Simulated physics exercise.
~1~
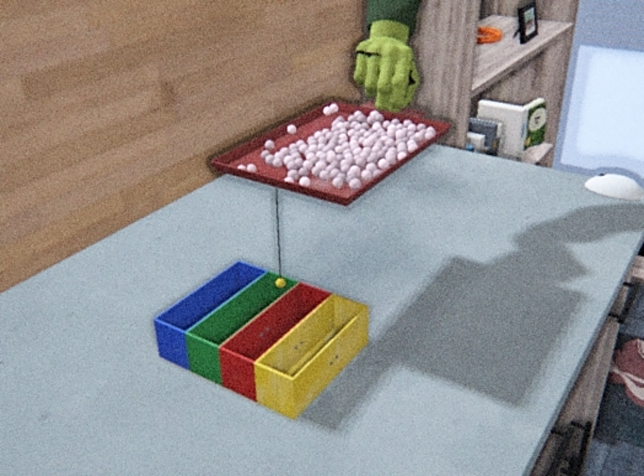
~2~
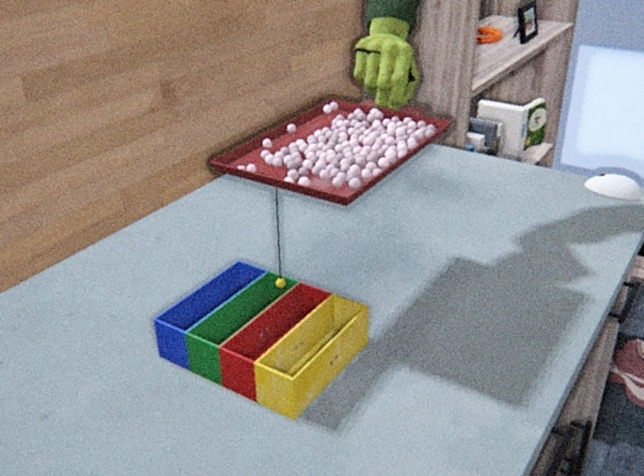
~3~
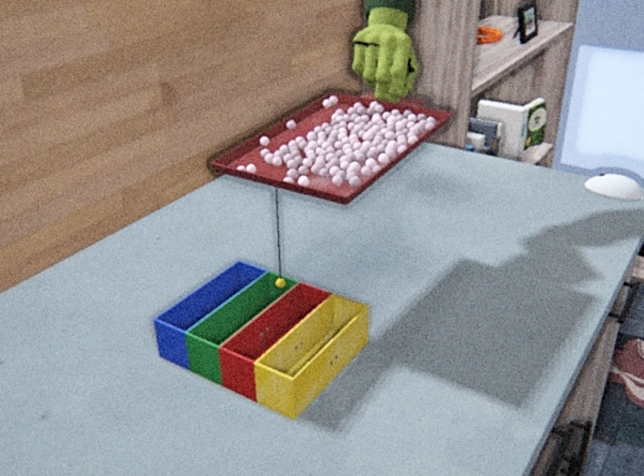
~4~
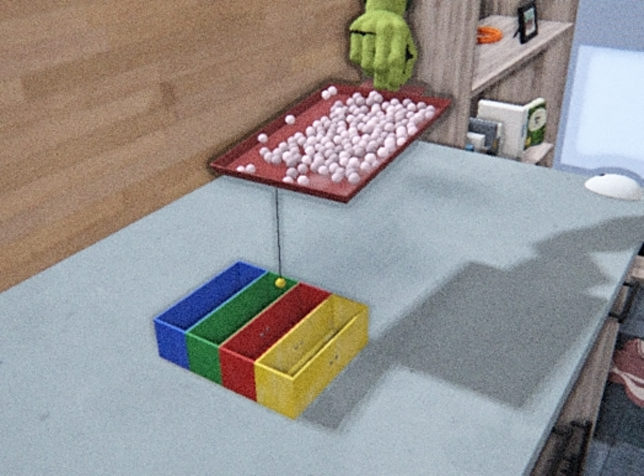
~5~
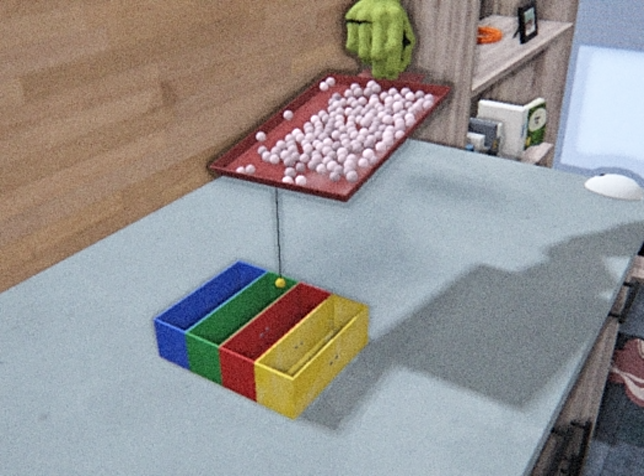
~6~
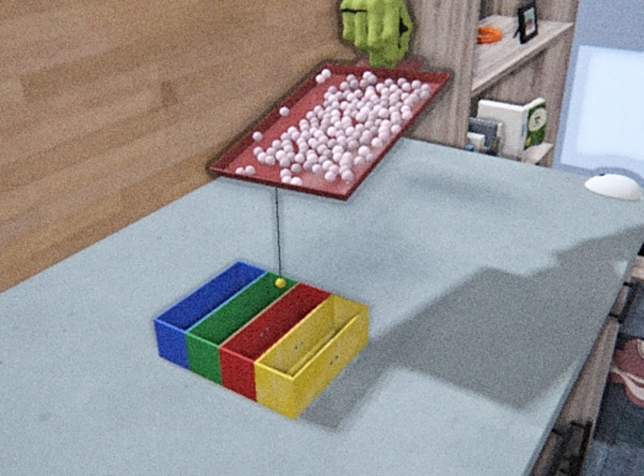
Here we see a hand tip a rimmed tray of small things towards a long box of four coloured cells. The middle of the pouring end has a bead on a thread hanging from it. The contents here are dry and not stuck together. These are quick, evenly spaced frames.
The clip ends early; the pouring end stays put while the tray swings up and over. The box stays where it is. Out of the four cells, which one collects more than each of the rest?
The blue cell collects the most.
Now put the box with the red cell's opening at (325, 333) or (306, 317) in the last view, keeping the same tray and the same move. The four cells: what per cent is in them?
About 30 % and 50 %.
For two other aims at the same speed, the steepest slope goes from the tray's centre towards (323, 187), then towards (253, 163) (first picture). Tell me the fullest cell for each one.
Try 1 - the yellow one; try 2 - blue.
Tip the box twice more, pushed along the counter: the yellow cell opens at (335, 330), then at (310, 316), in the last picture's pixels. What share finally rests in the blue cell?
You'd get 30 in a hundred first and 30 in a hundred after that.
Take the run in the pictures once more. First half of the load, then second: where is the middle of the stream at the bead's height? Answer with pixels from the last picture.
Starting near (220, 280), moving on to near (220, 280).
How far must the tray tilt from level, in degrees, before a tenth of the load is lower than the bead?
At about 50°.
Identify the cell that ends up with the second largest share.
That's that green cell.
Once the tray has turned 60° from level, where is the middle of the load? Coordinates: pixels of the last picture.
Near (240, 196).
Shortly afterwards, tray tipped steeply; near half on the tray; a little in the blue cell; a little in the green cell; a little in the red cell; near a quarter falling or outside the box.
Next, tray tipped past a quarter turn; near a third in the blue cell; near a quarter in the green cell; a little in the red cell; only a few in the yellow cell; near a third falling or outside the box.
Some moments later, tray tipped past a quarter turn; near a third in the blue cell; near a quarter in the green cell; a little in the red cell; only a few in the yellow cell; near a third falling or outside the box.
In the end, tray tipped past a quarter turn; near a third in the blue cell; near a quarter in the green cell; a little in the red cell; only a few in the yellow cell; near a third outside the box.
